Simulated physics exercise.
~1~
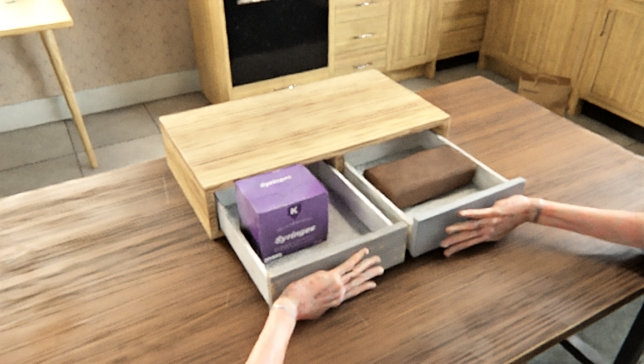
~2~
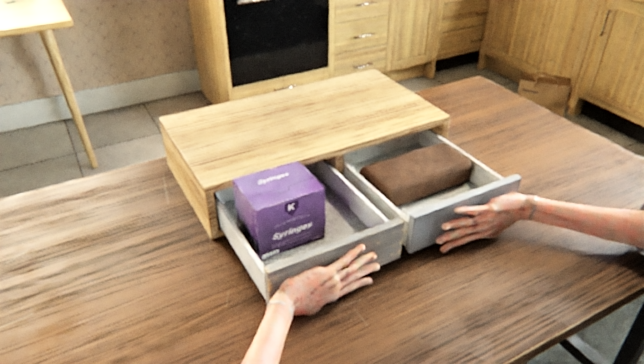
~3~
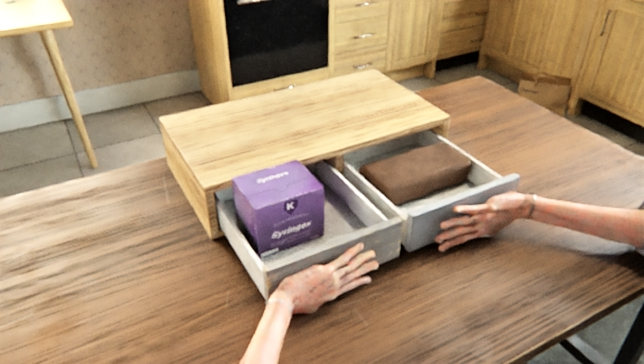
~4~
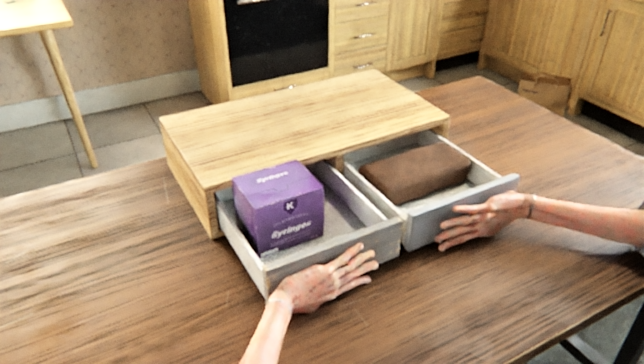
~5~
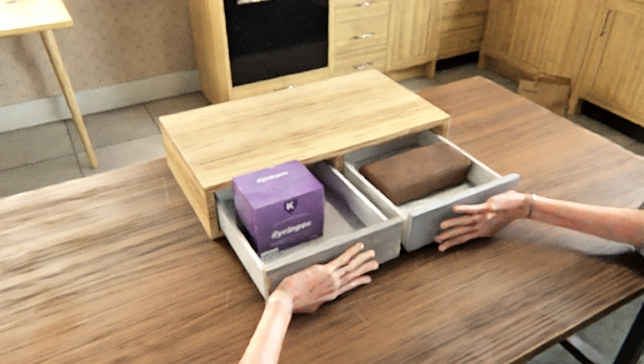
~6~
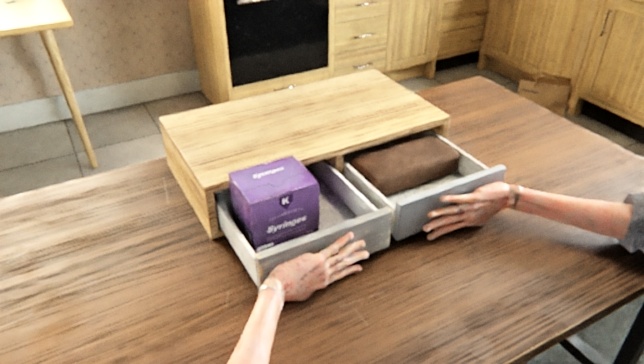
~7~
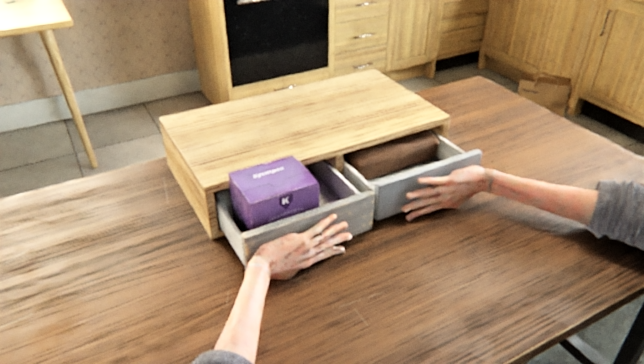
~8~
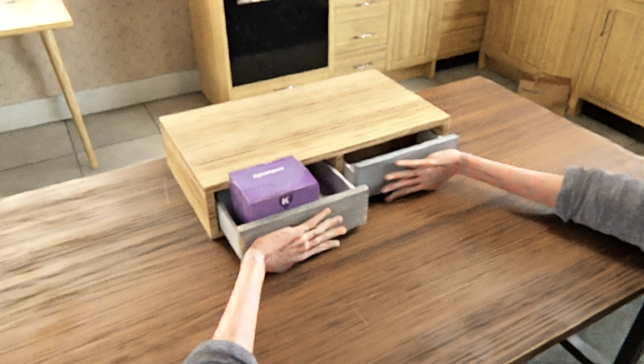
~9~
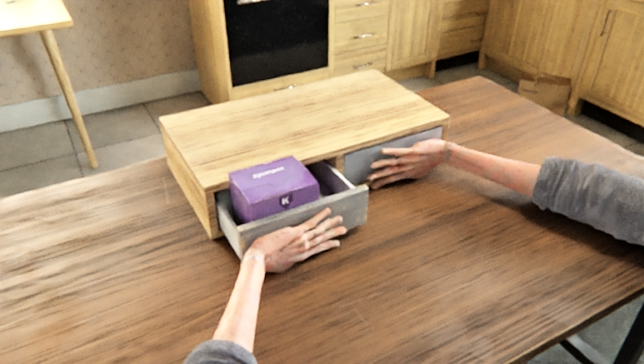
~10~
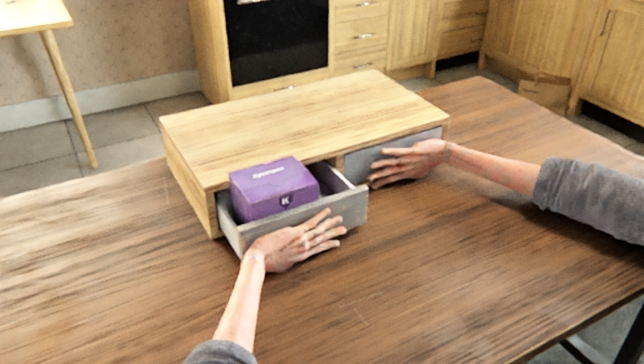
Two hands pushed on a pair of open drawers in a low wooden chest on a table, and the right one, holding a brown loaf-like block, slid fully shut, while the left one, with a purple box inside, moved in partway and stayed ajar.
